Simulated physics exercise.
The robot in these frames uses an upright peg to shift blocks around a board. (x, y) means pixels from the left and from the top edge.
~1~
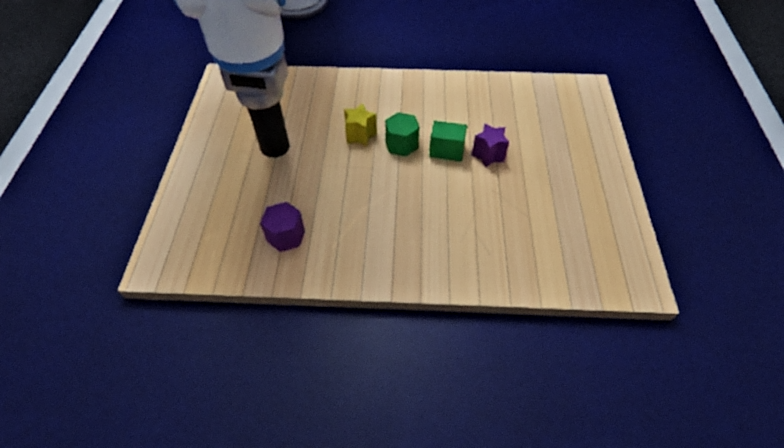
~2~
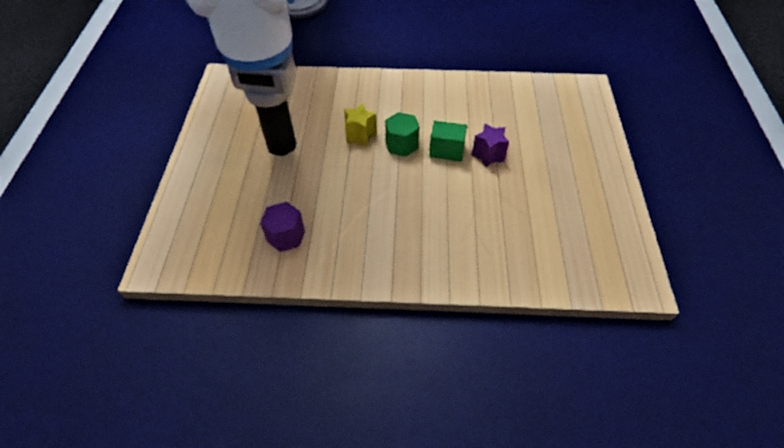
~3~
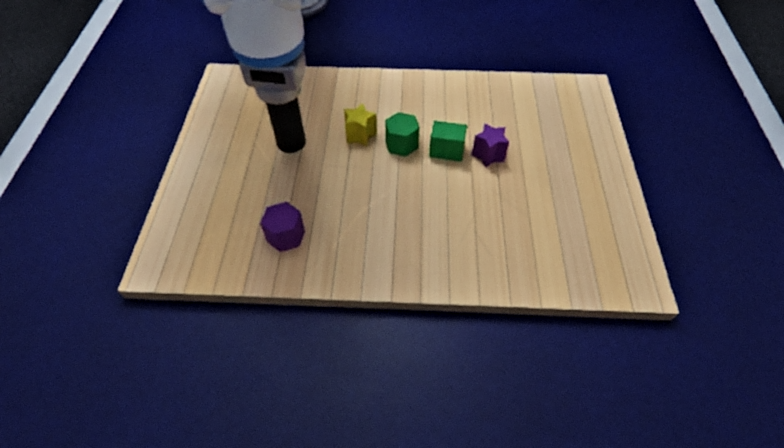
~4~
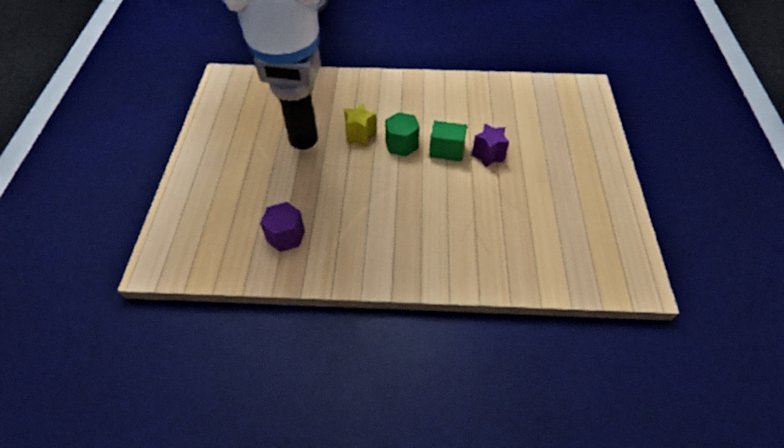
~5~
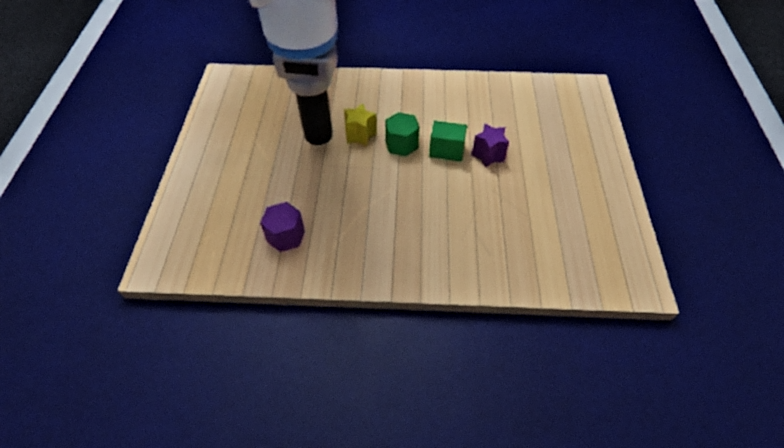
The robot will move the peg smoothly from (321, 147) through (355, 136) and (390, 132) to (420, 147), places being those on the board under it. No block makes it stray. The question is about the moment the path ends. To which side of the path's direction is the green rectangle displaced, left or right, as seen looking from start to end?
It moves right.
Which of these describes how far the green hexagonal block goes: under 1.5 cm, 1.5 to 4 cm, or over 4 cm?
It will fall in the top band, over 4 cm.
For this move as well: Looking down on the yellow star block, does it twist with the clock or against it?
Counterclockwise from above.
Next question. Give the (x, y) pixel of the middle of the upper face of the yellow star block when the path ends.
(416, 101)
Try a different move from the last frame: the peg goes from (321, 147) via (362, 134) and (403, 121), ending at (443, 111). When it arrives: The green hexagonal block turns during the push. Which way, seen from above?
From overhead, the rotation is clockwise.
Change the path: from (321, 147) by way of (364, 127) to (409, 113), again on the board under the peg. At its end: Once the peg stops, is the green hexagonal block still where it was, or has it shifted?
Displaced.
The first path, step by step. One third of the way, peg at (355, 124); yellow star block at (379, 110); green hexagonal block at (406, 123).
Two thirds of the way, peg at (391, 120); yellow star block at (411, 100), turned 35° anticlockwise; green hexagonal block at (426, 121), turned 60° clockwise; green rectangle at (458, 133), turned 15° clockwise.
At the end, peg at (421, 135); yellow star block at (416, 101), turned 60° anticlockwise; green hexagonal block at (453, 130), turned 35° clockwise; green rectangle at (485, 141), turned 15° clockwise; purple star block at (517, 139), turned 30° anticlockwise.
